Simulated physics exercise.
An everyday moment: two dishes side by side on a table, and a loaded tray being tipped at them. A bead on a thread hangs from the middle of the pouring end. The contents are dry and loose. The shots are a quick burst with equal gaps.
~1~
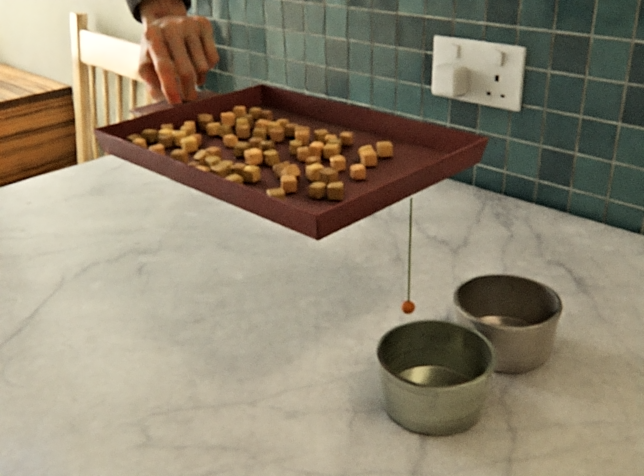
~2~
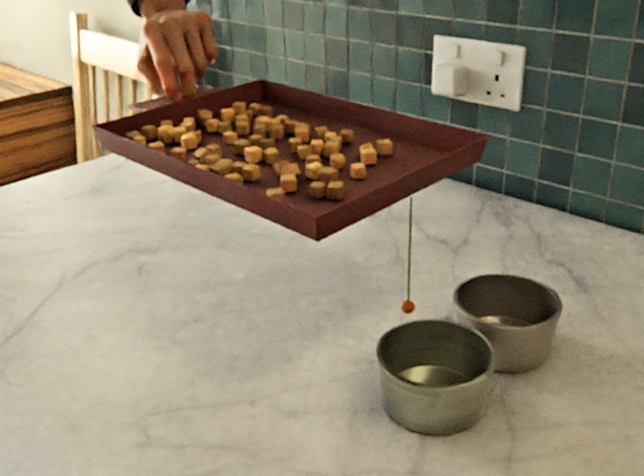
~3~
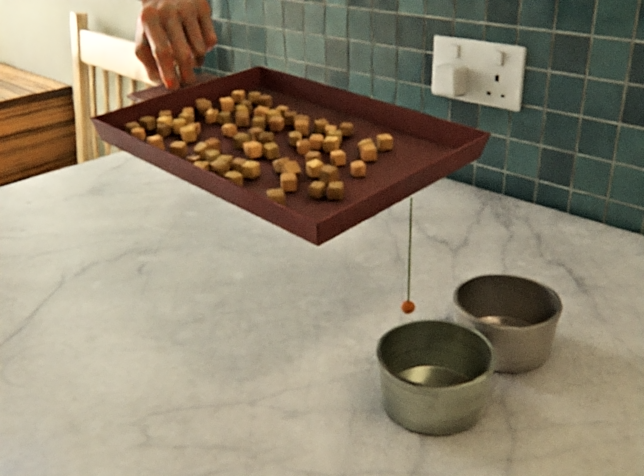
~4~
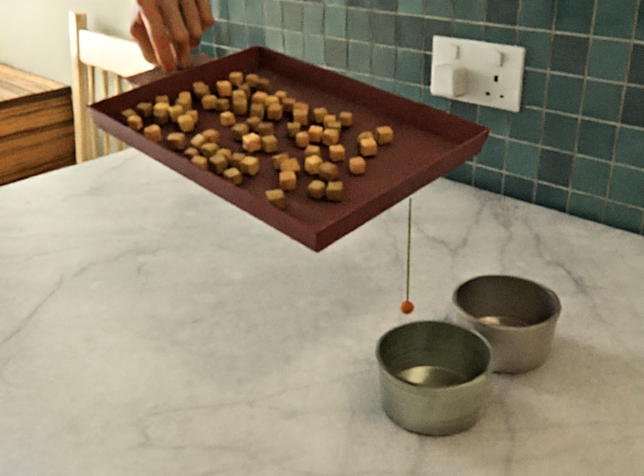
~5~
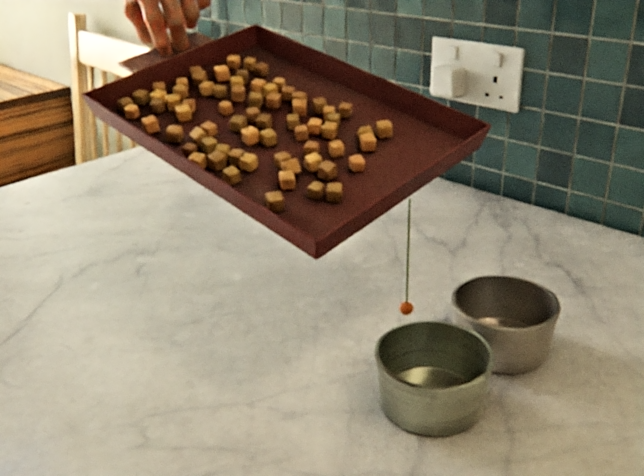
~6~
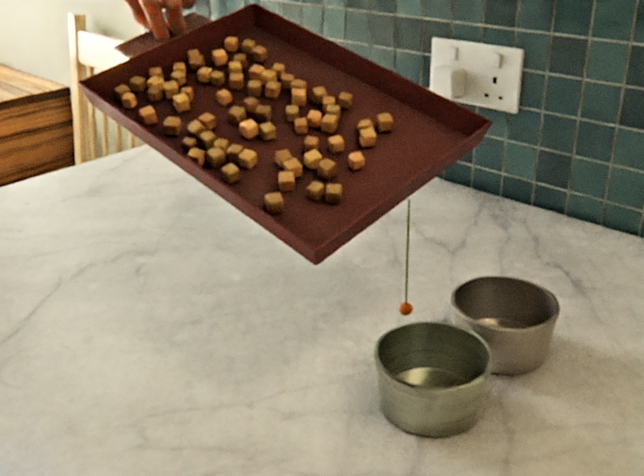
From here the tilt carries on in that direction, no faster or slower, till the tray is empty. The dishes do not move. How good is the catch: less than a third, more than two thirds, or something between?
In the dishes lies under a third of it.
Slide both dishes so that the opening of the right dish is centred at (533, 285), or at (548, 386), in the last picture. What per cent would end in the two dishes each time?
Roughly 0 per cent, and 0 per cent.
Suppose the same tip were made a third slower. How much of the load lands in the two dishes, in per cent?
Roughly 0 in a hundred.
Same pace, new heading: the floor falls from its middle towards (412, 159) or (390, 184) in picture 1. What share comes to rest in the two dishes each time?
The first gives 30 %, the second 60 %.
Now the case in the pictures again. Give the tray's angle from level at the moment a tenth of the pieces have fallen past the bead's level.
Near 80 degrees.
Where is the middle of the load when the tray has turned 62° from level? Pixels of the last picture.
At about (282, 188).
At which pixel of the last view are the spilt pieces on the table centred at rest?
Close to (319, 437).
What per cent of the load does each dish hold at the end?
For the left dish some 0 %, for the right dish some 0 %.
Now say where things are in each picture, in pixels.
Corners of the pouring end (317, 211) and (480, 138), level; middle of the load (257, 144), small wooden cubes; left dish (482, 396); right dish (551, 337); bead on its thread (408, 307), in the first picture.
Corners of the pouring end (317, 212) and (481, 136), level; middle of the load (256, 142), in the second picture.
Corners of the pouring end (317, 218) and (482, 133), tipped barely, lowest at the left corner; middle of the load (256, 135), in the third picture.
Corners of the pouring end (317, 226) and (482, 129), tipped a little, lowest at the left corner; middle of the load (254, 125), in the fourth picture.
Corners of the pouring end (316, 235) and (483, 125), tipped a little, lowest at the left corner; middle of the load (253, 115), in the fifth picture.
Corners of the pouring end (316, 243) and (484, 121), tipped clearly, lowest at the left corner; middle of the load (252, 105); left dish (480, 398); right dish (548, 339), in the sixth picture.
Just after the last frame, tray tipped steeply; almost all on the tray; just a few in the air.
A moment on, tray tipped right over; the larger part on the tray; roughly a quarter outside both; just a few in the air.
Further on, tray tipped past a quarter turn; about a tenth in the left dish; almost all outside both.
When it is over, tray tipped past a quarter turn; about a tenth in the left dish; not one in the right dish; almost all outside both.
